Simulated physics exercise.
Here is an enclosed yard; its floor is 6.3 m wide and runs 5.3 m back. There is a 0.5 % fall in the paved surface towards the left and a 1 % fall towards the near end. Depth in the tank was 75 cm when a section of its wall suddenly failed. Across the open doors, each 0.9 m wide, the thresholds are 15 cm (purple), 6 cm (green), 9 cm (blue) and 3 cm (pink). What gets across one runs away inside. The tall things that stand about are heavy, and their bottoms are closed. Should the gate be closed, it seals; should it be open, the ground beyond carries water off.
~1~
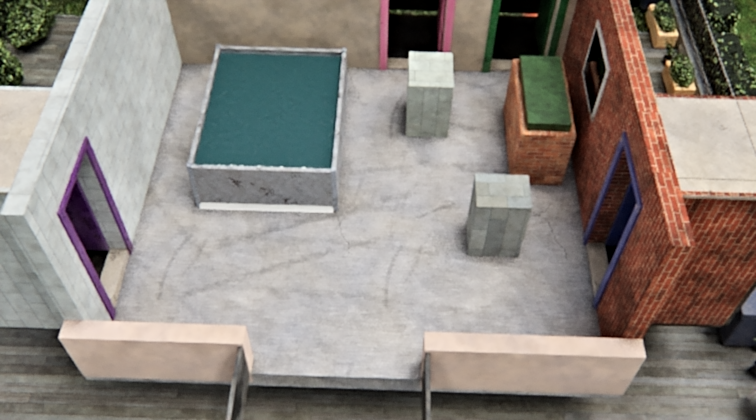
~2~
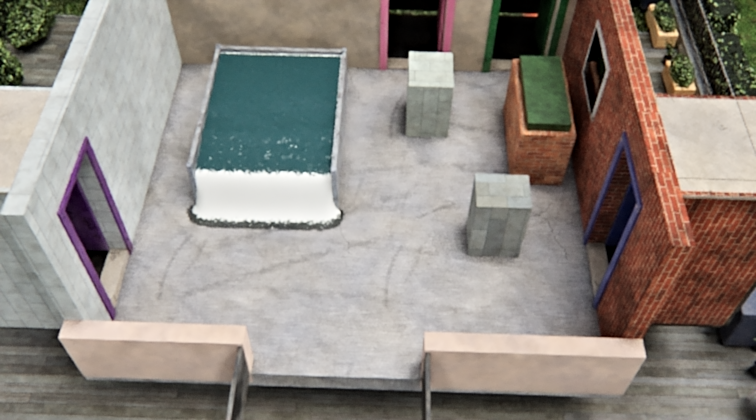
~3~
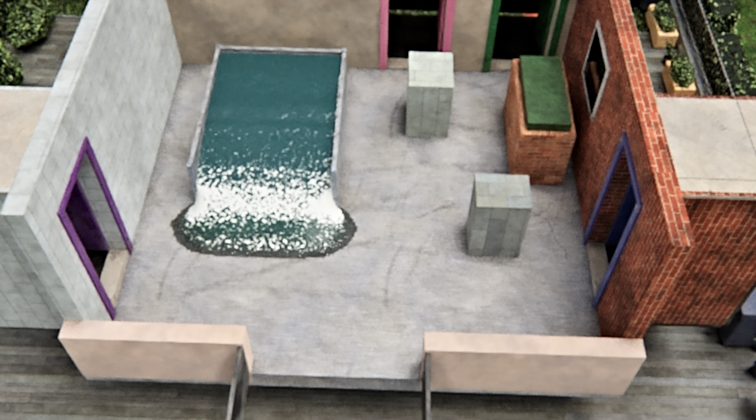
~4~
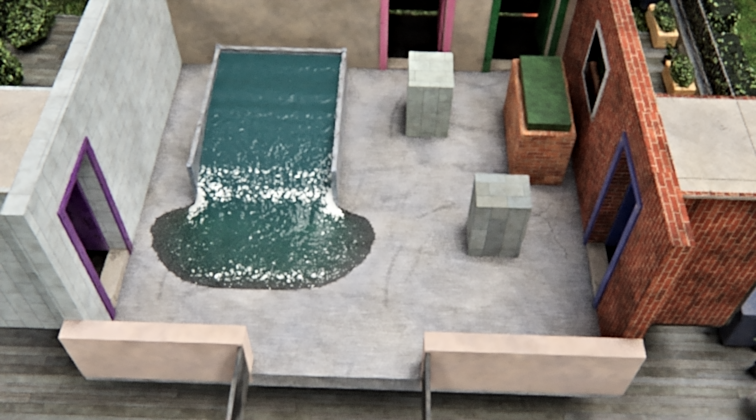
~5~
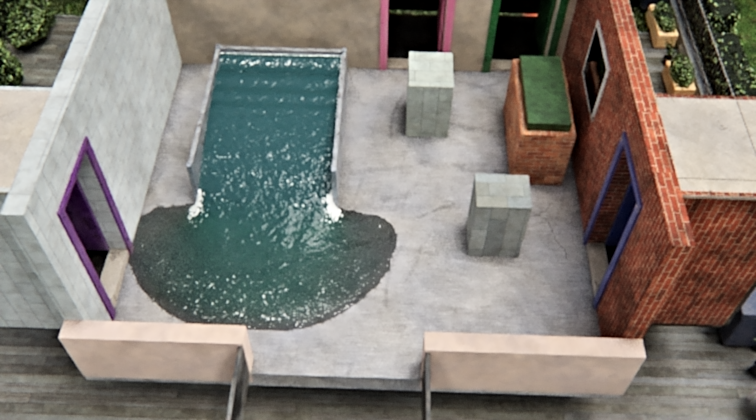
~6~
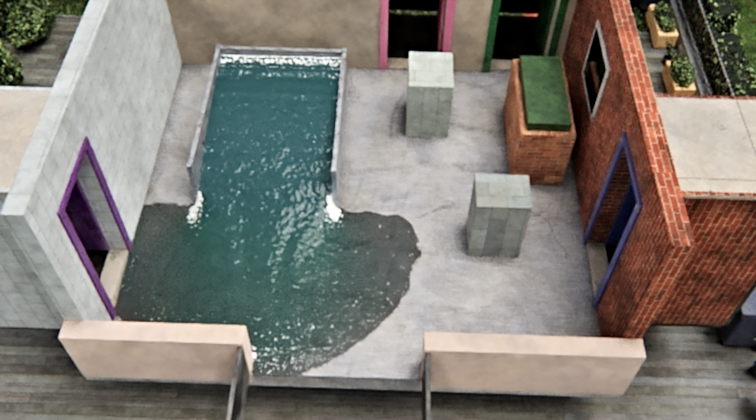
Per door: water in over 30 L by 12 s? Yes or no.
Purple door yes, green door no, blue door no, pink door no.
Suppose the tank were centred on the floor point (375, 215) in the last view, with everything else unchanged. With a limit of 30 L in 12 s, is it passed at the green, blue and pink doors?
Checking the limit: Green is within it, blue is within it and pink is within it.
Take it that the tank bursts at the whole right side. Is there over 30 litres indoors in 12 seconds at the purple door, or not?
Purple: Falls short.
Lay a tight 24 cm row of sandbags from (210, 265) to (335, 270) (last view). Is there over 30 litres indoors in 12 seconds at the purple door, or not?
Against that limit the purple door lands on the high side.
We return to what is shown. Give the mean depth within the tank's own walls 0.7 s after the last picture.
Average depth: About 40 cm.
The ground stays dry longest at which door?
Green.
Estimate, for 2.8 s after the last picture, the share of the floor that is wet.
Covered: Roughly 50 per cent.
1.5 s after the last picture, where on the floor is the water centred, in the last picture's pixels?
Around (254, 228).
Then, 0.7 s after the last picture water covers 35 % of the floor and is deepest (56 cm) near (104, 351); purple door 18 cm at the sill, 0 L in, green door not reached, blue door not reached, pink door not reached.
Then, 1.5 s after the last picture water covers 40 % of the floor and is deepest (48 cm) near (104, 351); purple door 34 cm at the sill, 32 L in, green door not reached, blue door not reached, pink door not reached.
Then, 2.8 s after the last picture water covers 50 % of the floor and is deepest (30 cm) near (104, 351); purple door 25 cm at the sill, 113 L in, green door not reached, blue door 4 cm at the sill, 0 L in, pink door not reached.
Then, 6.3 s after the last picture water covers 80 % of the floor and is deepest (18 cm) near (167, 123); purple door 10 cm at the sill, 141 L in, green door 2 cm at the sill, 0 L in, blue door 9 cm at the sill, 0 L in, pink door 5 cm at the sill, 1 L in.
Then, 11.3 s after the last picture water covers 95 % of the floor and is deepest (10 cm) near (115, 313); purple door 7 cm at the sill, 141 L in, green door 6 cm at the sill, 10 L in, blue door 6 cm at the sill, 0 L in, pink door 5 cm at the sill, 5 L in.
